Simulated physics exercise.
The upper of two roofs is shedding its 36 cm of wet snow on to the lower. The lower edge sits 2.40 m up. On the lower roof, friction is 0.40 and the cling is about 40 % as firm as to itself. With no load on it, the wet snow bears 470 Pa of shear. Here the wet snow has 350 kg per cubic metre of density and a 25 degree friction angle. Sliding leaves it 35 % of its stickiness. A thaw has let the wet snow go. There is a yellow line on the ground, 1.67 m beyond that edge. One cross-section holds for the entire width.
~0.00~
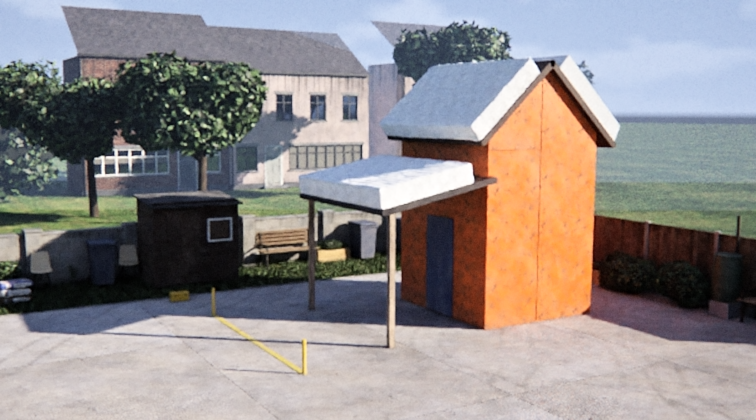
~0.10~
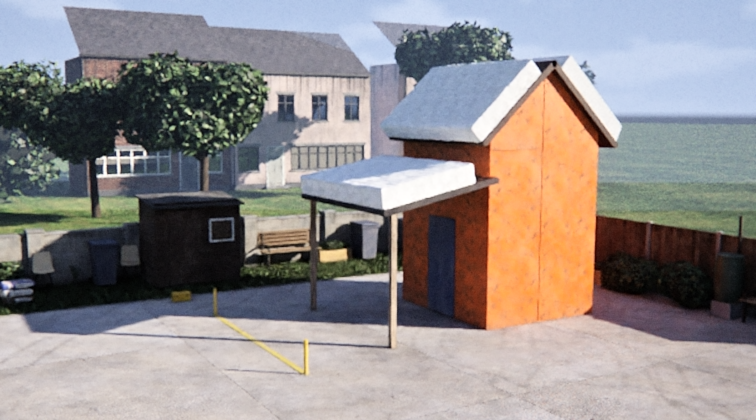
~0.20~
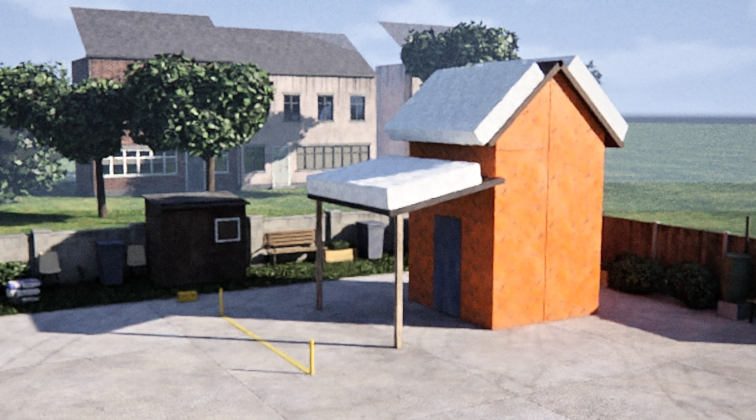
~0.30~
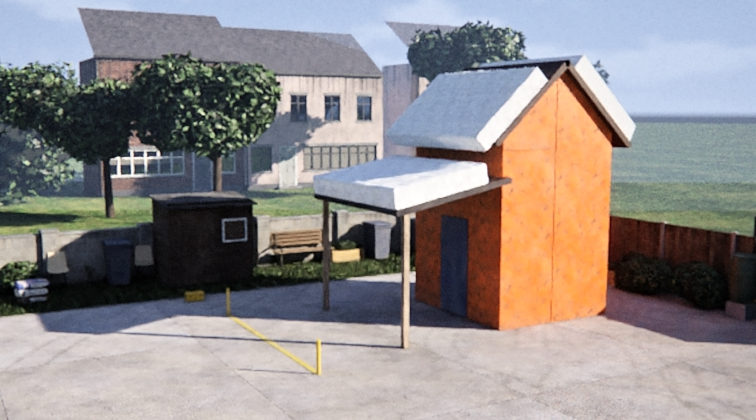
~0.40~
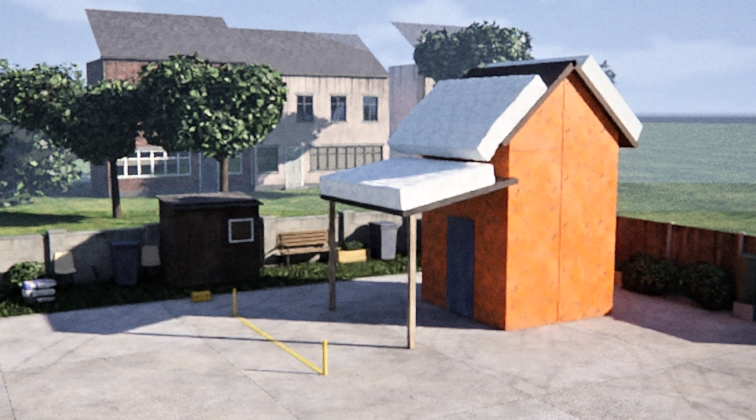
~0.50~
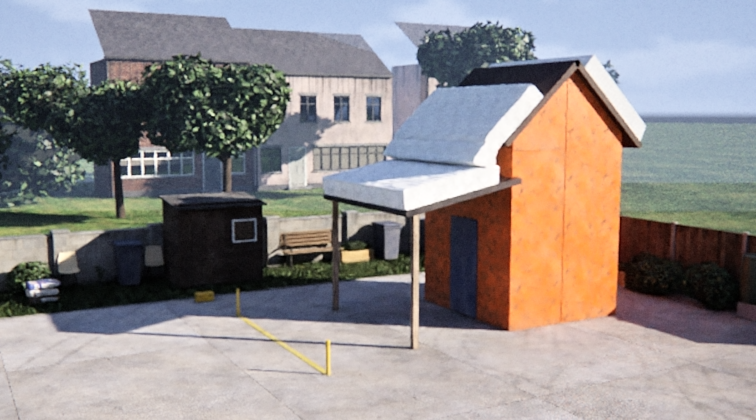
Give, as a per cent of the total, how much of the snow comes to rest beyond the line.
I would say about 2 per cent.
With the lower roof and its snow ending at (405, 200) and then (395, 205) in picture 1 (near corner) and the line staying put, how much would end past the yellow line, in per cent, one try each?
8 %, 3 %.
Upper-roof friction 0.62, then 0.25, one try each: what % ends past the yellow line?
In that order: 0 %, 1 %.
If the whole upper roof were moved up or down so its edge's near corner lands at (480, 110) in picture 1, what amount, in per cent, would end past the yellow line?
That would come to around 20 %.
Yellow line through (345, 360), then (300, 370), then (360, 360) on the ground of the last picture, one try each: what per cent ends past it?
Respectively 7, 1 and 12 percent would end past it.
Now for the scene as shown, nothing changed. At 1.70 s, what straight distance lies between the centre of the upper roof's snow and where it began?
I'd reckon close to 2.2 m.
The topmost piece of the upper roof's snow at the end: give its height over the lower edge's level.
Looks like around 0.9 m above that edge.
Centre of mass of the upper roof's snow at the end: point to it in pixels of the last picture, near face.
Close to (443, 209) in the last picture.
After 1.05 s, none is below the lower edge and 0 % is past the line.
After 1.70 s, 14 % is below the lower edge and 0 % is past the line.
After 2.35 s, 27 % is below the lower edge and 2 % is past the line.
After 3.00 s, 28 % is below the lower edge and 2 % is past the line.
After 3.60 s, 28 % is below the lower edge and 2 % is past the line.
